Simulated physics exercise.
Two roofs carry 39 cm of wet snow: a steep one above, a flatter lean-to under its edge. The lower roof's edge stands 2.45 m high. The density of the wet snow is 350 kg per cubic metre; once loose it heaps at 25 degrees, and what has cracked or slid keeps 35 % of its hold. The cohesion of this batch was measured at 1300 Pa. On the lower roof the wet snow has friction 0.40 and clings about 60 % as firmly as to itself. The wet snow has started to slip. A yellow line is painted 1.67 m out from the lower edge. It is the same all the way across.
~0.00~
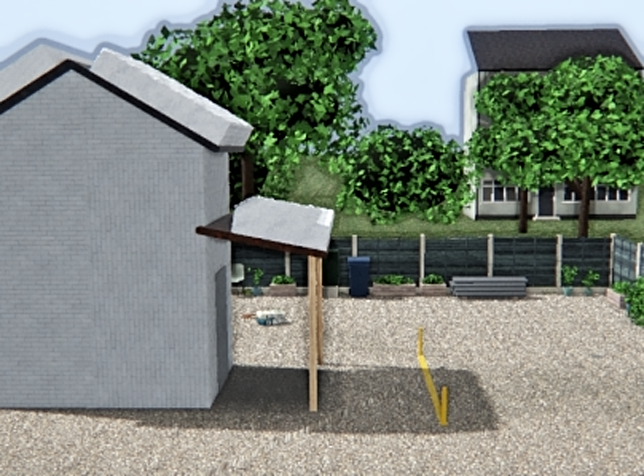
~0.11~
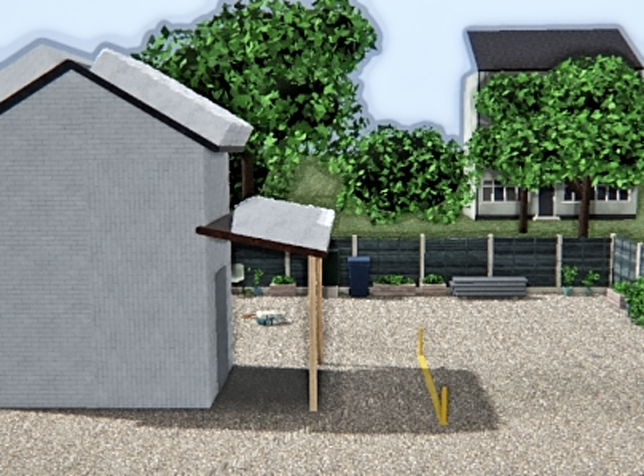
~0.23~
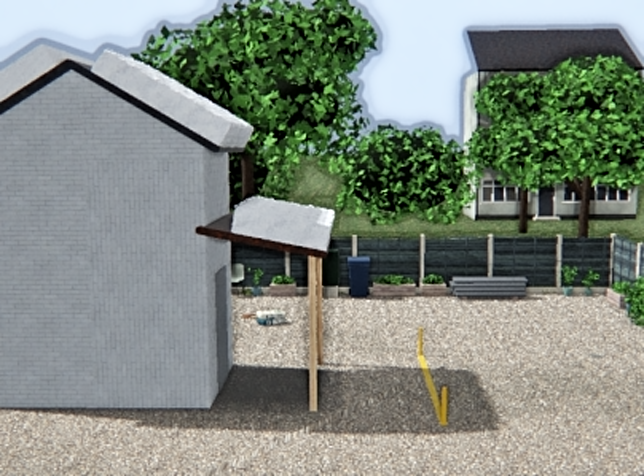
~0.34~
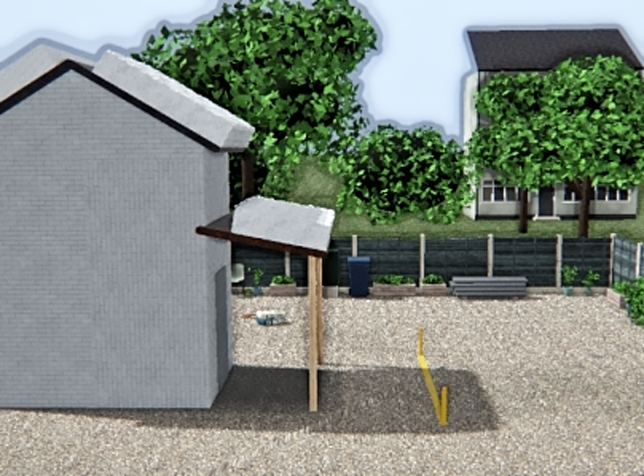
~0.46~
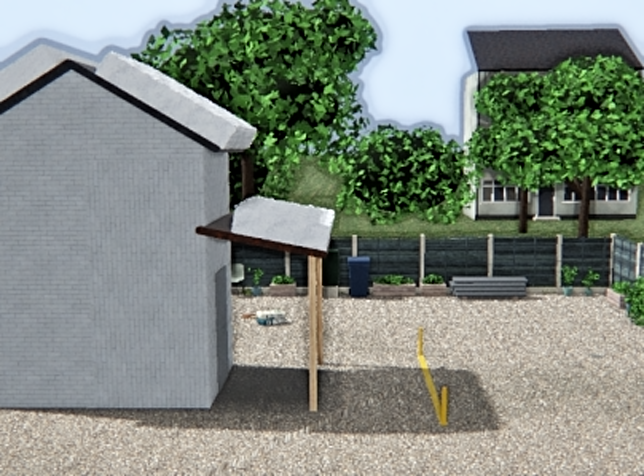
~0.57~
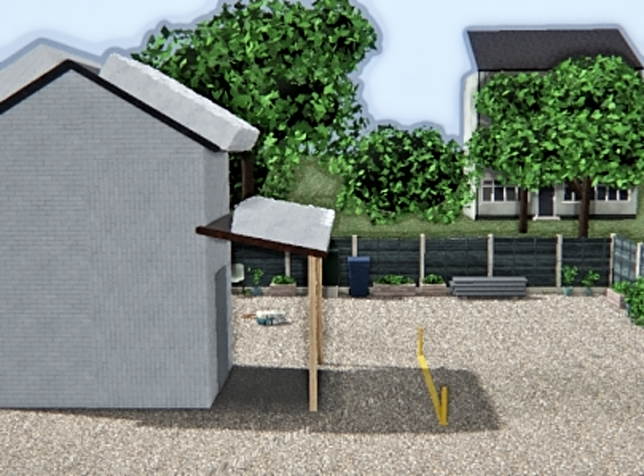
A thick slab of snow on the grey building's upper roof slid slightly down to the right, just poking past the edge, while the lean-to below, the gravel yard and the yellow line stayed still.
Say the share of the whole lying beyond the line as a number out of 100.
Close to 2 per cent.
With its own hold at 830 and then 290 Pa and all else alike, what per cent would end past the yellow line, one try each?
In turn about 12 %, 30 %.
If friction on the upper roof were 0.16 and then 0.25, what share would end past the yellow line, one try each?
In that order: 20 %, 16 %.
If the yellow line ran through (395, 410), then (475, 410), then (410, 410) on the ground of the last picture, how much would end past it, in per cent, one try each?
In that order: 16 %, 0 %, 10 %.
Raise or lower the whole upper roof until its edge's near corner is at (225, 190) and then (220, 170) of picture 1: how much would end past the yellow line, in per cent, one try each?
In that order: 0 %, 0 %.
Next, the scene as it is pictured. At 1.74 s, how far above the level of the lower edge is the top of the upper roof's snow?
Some 2.1 m.
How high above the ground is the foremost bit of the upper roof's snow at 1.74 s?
Some 3.0 m.
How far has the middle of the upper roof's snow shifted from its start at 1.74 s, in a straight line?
About 1.6 m.
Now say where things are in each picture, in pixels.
In the first picture, foremost bit of the wet snow at (221, 137).
In the second picture, foremost bit of the wet snow at (221, 137), its middle shifted 6 mm.
In the third picture, foremost bit of the wet snow at (222, 138), its middle shifted 2.2 cm.
In the fourth picture, foremost bit of the wet snow at (224, 139), its middle shifted 5.0 cm, 2 % of it past the upper edge, in one piece.
In the fifth picture, foremost bit of the wet snow at (226, 141), its middle shifted 9.1 cm, 4 % of it past the upper edge, in one piece.
In the sixth picture, foremost bit of the wet snow at (229, 124), its middle shifted 15 cm, 7 % of it past the upper edge, in one piece.
After 1.10 s, none is below the lower edge and 0 % is past the line.
After 1.74 s, none is below the lower edge and 0 % is past the line.
After 2.37 s, none is below the lower edge and 0 % is past the line.
After 3.00 s, 26 % is below the lower edge and 0 % is past the line.
After 6.00 s, 46 % is below the lower edge and 2 % is past the line.
